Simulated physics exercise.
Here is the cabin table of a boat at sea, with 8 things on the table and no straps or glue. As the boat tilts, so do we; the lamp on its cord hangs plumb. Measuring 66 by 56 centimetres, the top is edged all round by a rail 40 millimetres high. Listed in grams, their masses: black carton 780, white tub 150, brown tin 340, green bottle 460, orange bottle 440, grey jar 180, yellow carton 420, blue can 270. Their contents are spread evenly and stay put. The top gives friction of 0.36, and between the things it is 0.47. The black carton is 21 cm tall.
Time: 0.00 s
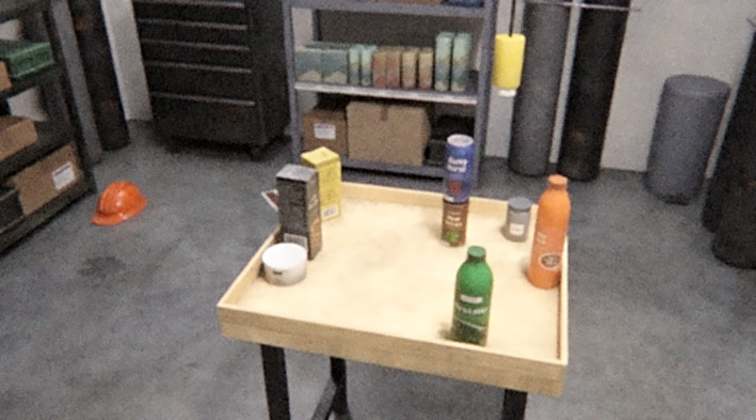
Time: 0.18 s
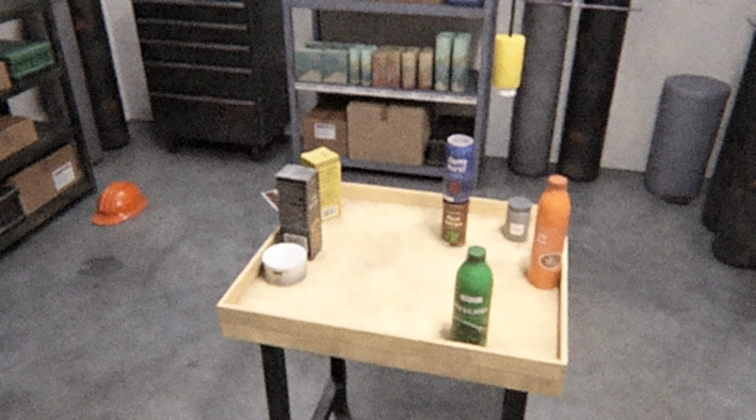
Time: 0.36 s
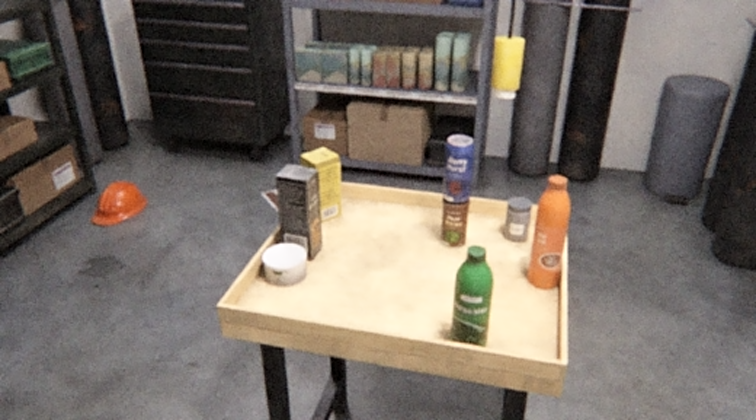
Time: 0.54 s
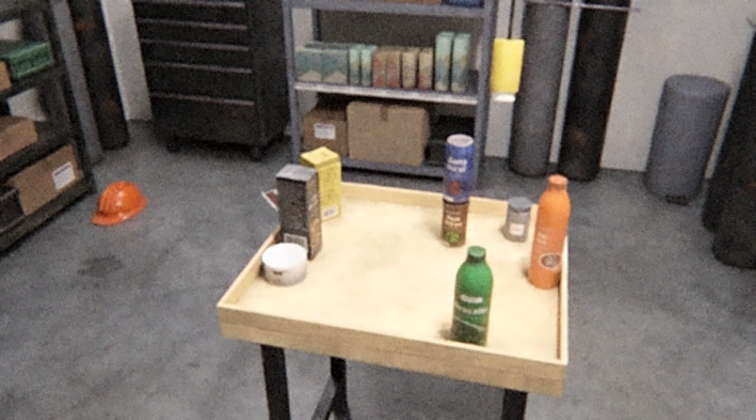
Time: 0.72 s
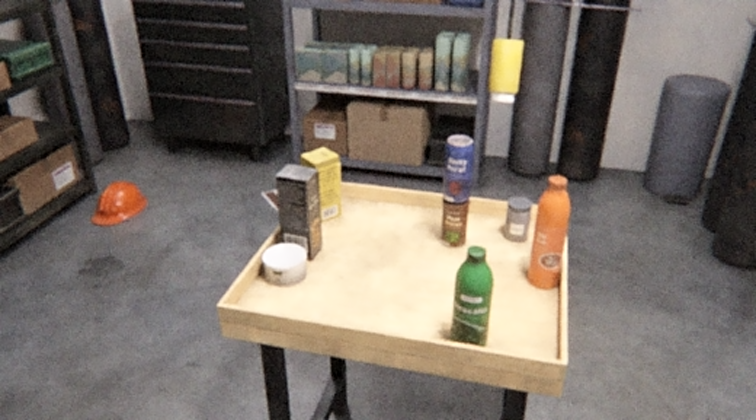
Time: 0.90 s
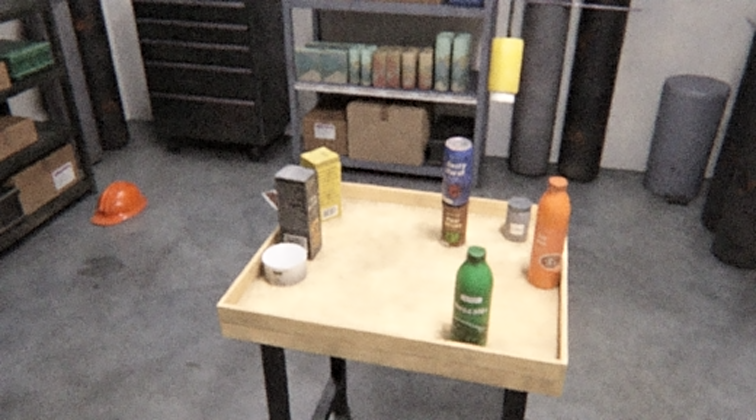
Bottles, cartons, cans and a white tub standing motionless on a rimmed wooden table, with shelving and an orange helmet behind.
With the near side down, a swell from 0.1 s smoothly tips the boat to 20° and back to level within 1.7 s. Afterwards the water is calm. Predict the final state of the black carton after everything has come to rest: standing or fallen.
I'd say it fails to stay up.
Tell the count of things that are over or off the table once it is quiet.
I count 5.
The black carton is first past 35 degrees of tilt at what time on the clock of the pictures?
Answer: About 1.2 s.
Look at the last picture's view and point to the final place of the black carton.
Around pixel (266, 268).
After 1.20 s, heel 16°, near side down; black carton 37° off its base near (287, 228); blue can on its side; brown tin on its side.
After 1.50 s, heel 6°, near side down; green bottle and blue can now off the table; black carton on its side near (268, 267); brown tin on its side.
After 1.80 s, boat level; black carton on its side near (266, 268); brown tin on its side; orange bottle on its side.
In the end (2.9 s), off the table and tipped over, green bottle and blue can; toppled on the table, black carton, brown tin and orange bottle; not toppled but over 5 cm from the start, white tub; the other 2 under 5 cm from the start. In the last view, black carton near (266, 268).
